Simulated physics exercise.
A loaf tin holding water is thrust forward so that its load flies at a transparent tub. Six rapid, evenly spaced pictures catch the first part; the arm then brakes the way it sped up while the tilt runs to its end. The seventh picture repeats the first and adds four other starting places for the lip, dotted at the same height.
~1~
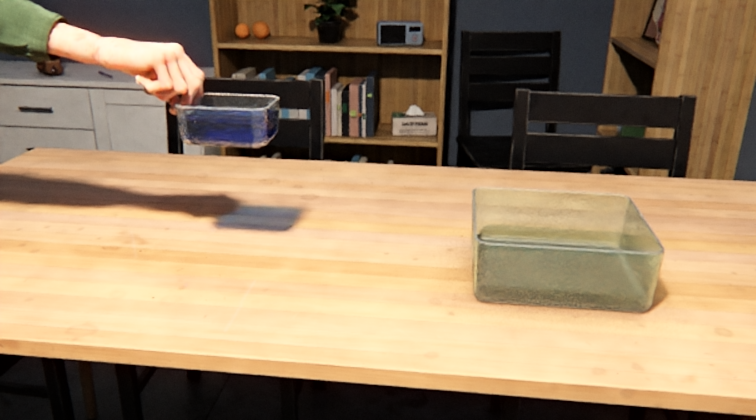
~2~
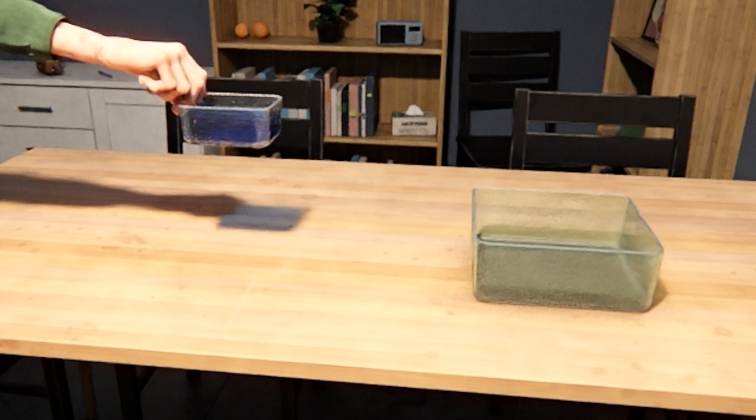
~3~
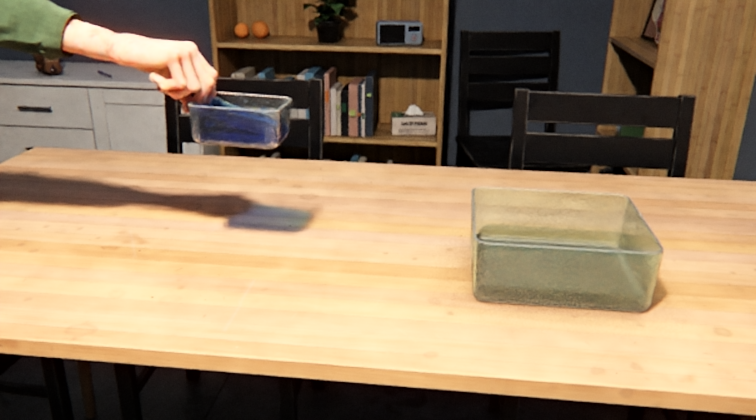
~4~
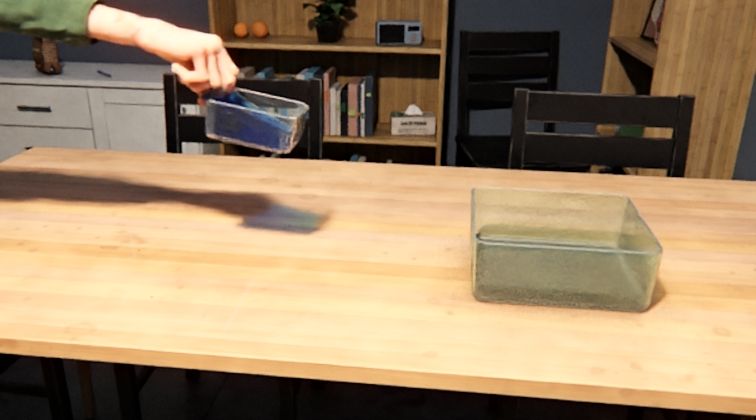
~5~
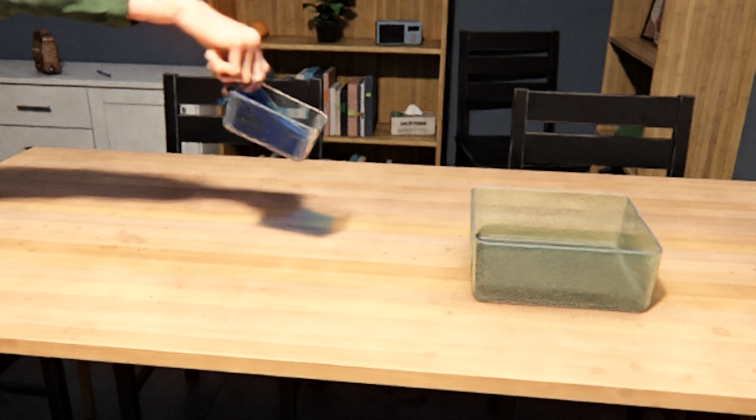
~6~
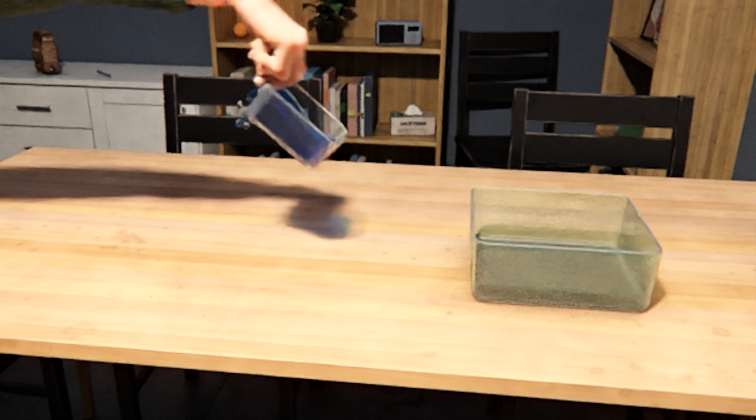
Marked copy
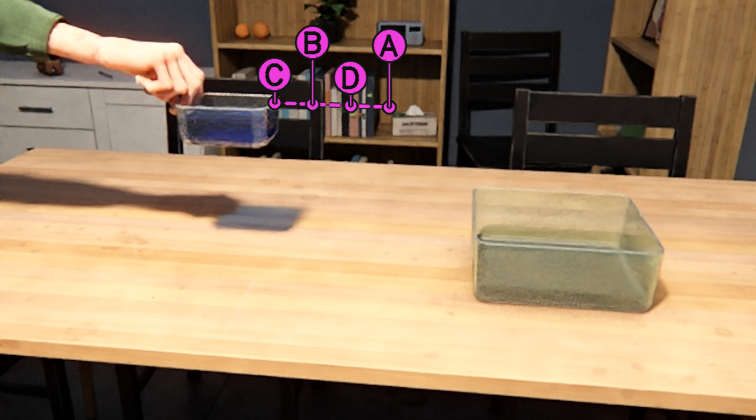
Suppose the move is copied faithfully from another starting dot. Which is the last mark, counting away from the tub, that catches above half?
It is B.
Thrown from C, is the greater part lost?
Yes, it does.
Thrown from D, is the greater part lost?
No.
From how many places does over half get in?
Three.
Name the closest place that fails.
Here it is place C.
On the marked copy, A at (389, 107); B at (312, 104); C at (274, 102); D at (350, 105).
With A, about 90 % lands in the tub, 8 % falls short.
With B, about 67 % lands in the tub, 21 % falls short and 12 % goes beside or beyond.
With C, about 23 % lands in the tub, 70 % falls short and 7 % goes beside or beyond.
With D, about 77 % lands in the tub, 6 % falls short and 17 % goes beside or beyond.
